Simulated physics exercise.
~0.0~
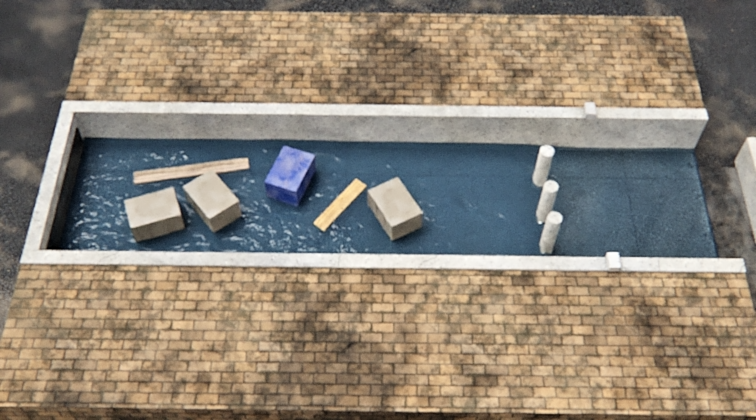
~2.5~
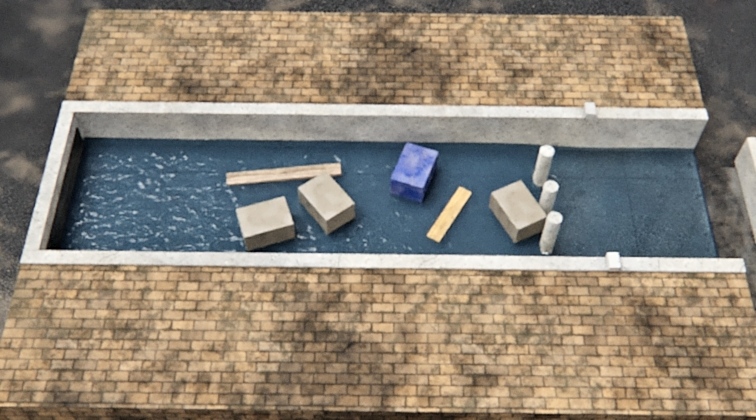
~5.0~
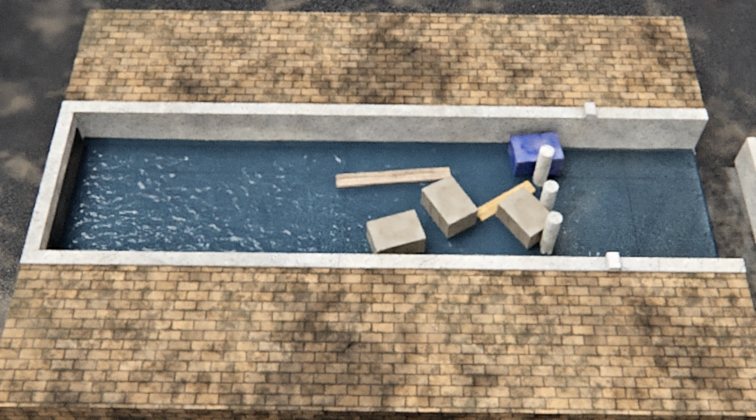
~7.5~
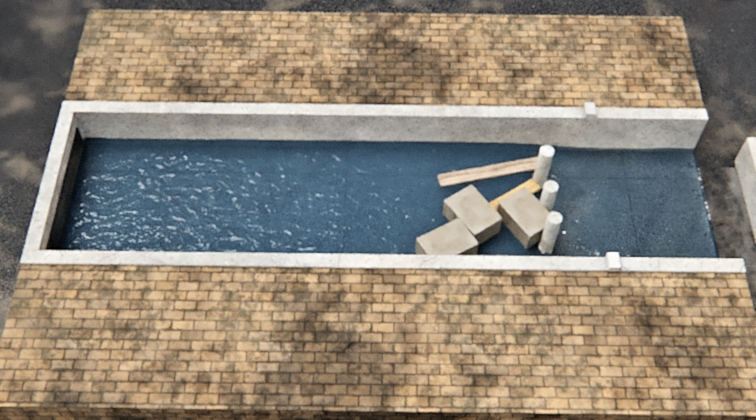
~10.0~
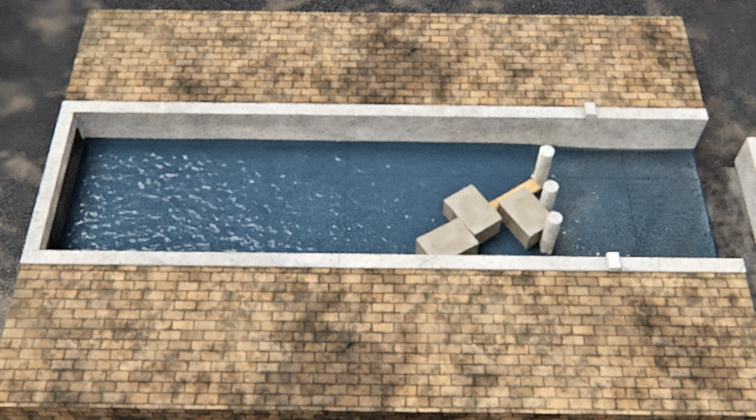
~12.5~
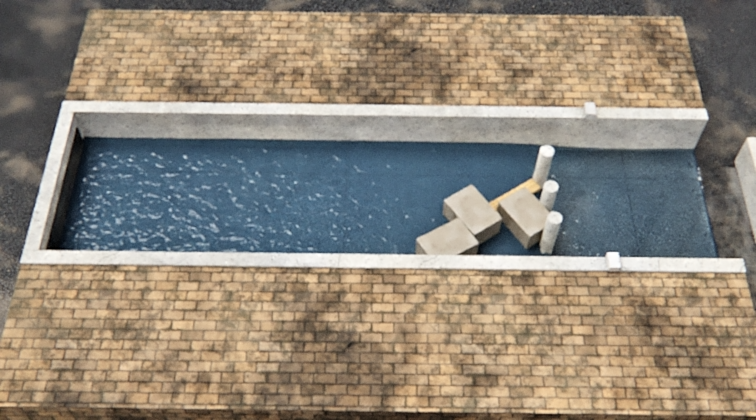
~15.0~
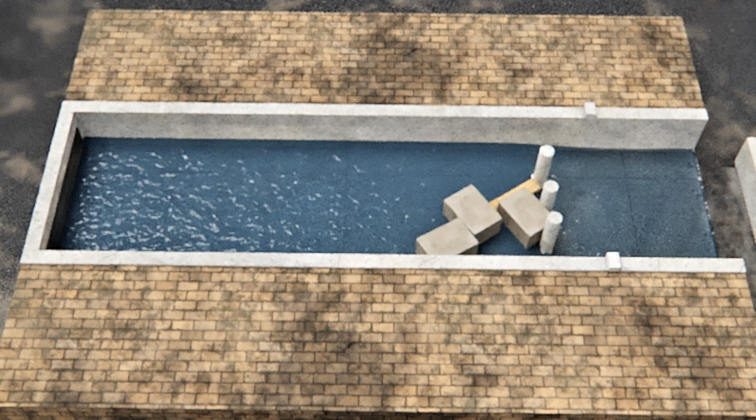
Crates and planks drifted right along a water channel toward three white posts, where the blue crate slipped past and out of sight, followed by a long plank, while three pale crates and a yellowish plank jammed against the posts and stayed there.
